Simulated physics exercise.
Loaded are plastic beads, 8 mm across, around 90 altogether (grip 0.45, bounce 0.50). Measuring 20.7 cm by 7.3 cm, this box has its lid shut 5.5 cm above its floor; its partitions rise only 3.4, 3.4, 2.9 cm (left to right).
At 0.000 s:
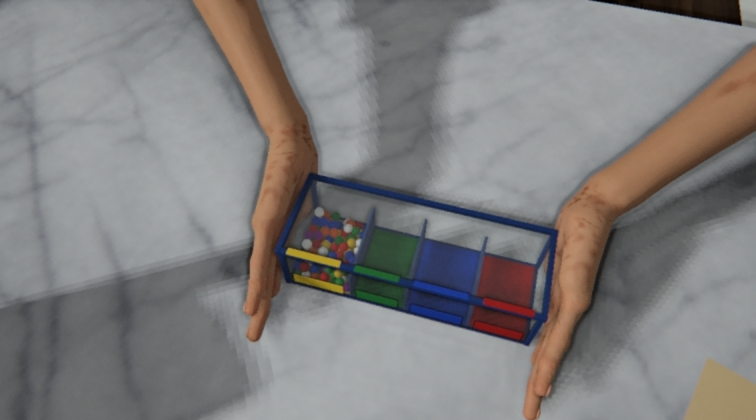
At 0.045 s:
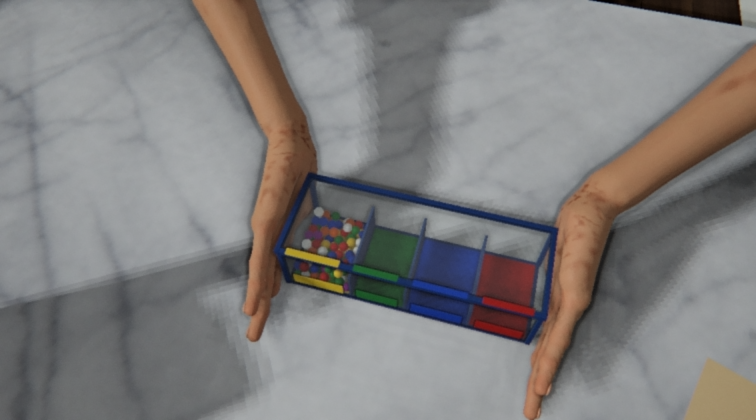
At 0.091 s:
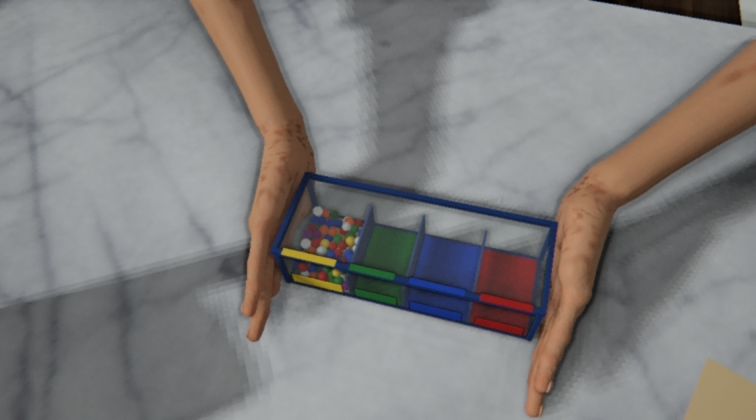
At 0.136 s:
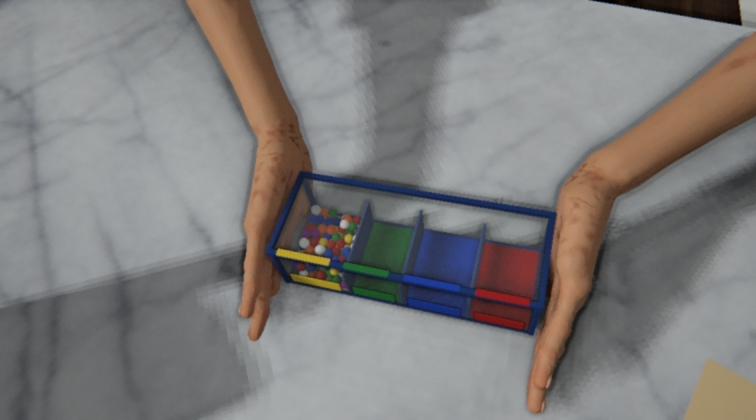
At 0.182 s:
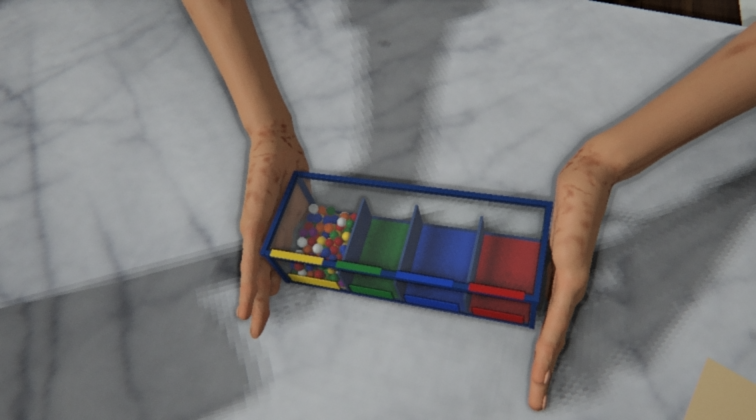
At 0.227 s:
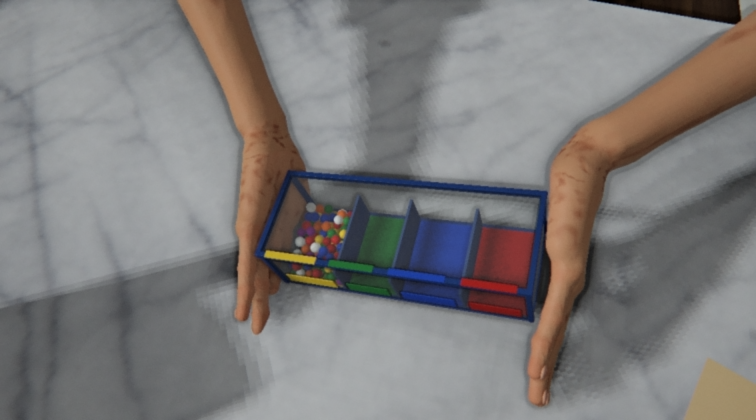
Two hands tilt a clear, blue-edged box slightly, its left front corner lowest, above a grey-veined white marble surface seen from above by a camera that stays still. Small multicoloured beads fill part of the yellow-marked left compartment, beside empty green, blue and red ones, with a pale yellow shape at lower right. The hands, pressed against both ends, shift slightly left as the tilt gradually increases.
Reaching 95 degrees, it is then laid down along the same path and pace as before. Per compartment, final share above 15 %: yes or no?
Red no; blue no; green no; yellow yes.
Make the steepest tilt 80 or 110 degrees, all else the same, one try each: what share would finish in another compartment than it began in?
Around 0 and 0 in a hundred, respectively.
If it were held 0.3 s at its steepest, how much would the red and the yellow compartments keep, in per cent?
Red 0, yellow 100.
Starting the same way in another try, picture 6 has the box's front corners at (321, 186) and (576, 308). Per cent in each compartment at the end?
Per cent by compartment: Red 55, blue 15, green 10, yellow 20.
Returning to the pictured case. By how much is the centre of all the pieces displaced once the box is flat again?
I'd put it at close to 1.0 cm.
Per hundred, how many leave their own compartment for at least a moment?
0 %, roughly.
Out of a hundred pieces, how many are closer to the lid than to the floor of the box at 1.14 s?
Estimate: Near 30 per cent.
After 1.14 s, tilt 95 degrees; yellow 100 %.
After 1.75 s, tilt 42 degrees; yellow 100 %.
After 2.40 s, tilt 0 degrees; yellow 100 %.
By 2.8 s all is still; red 0 %, blue 0 %, green 0 %, yellow 100 %.
